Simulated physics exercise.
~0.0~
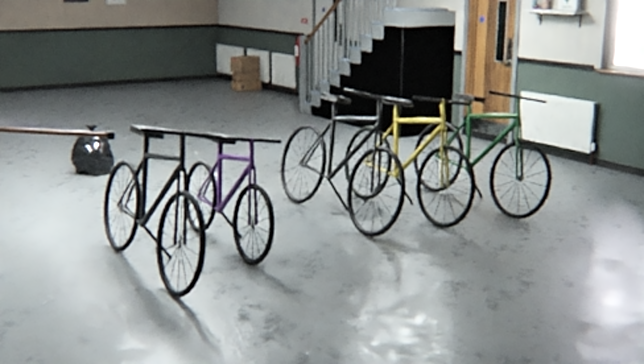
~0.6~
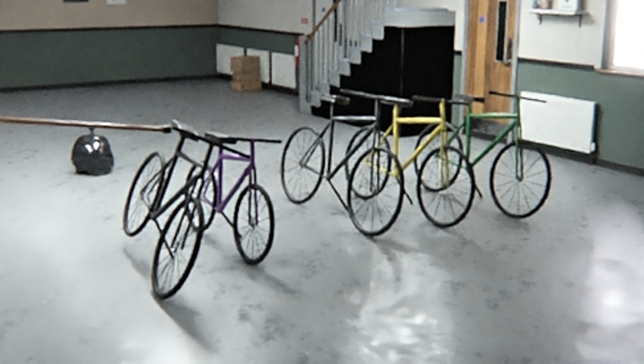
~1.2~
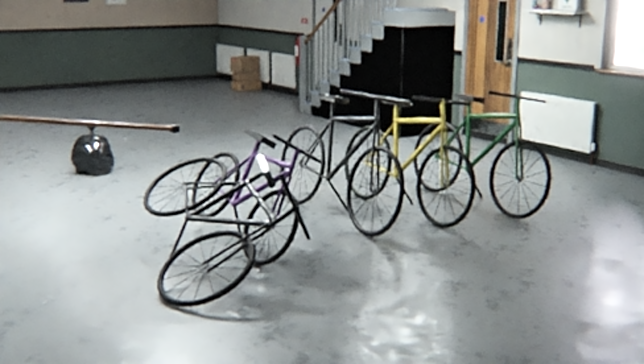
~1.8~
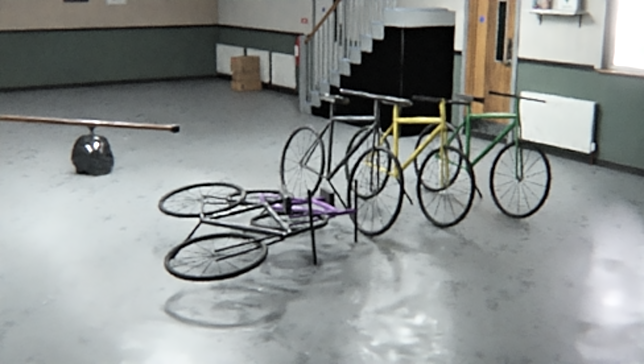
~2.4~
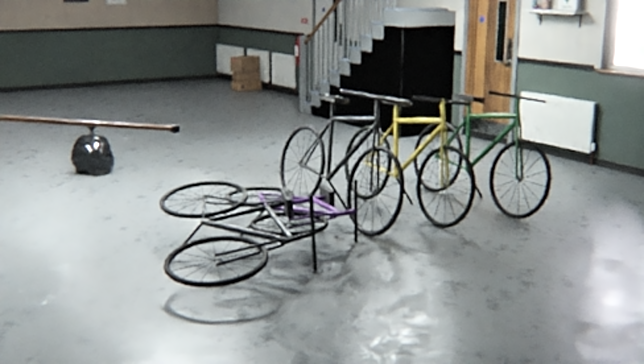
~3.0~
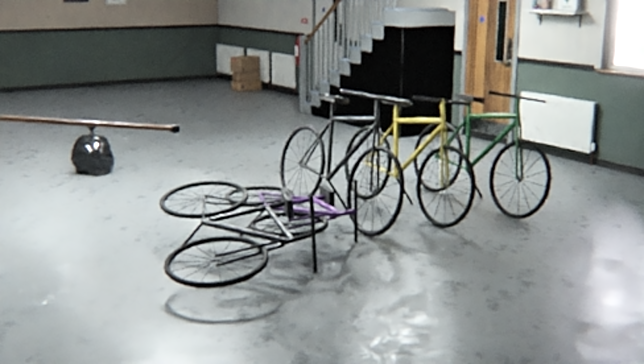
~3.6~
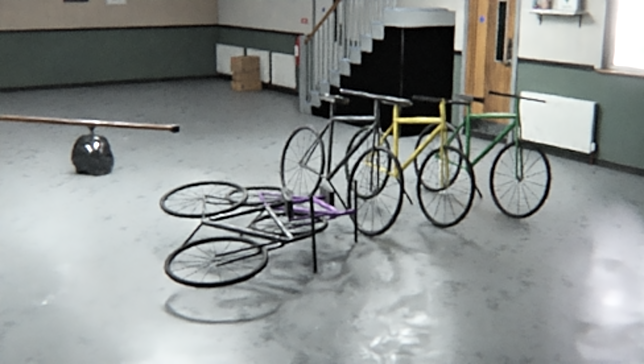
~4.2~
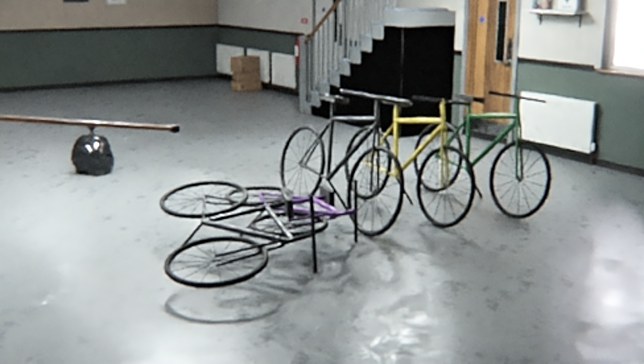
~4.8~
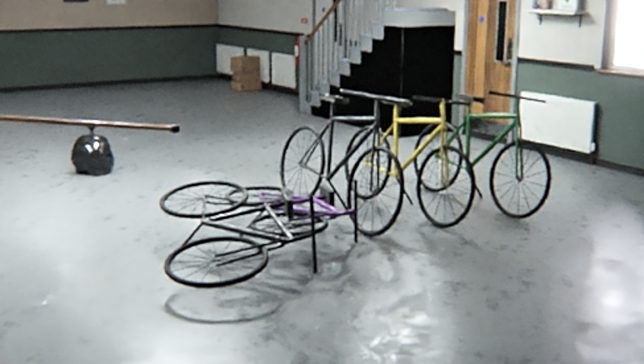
In a hall with a grey floor, a pole resting on a black bag pushes the nearest of five upright bicycles, which topples rightward into the purple one and brings it down too, leaving both on the floor while the other three stay standing.
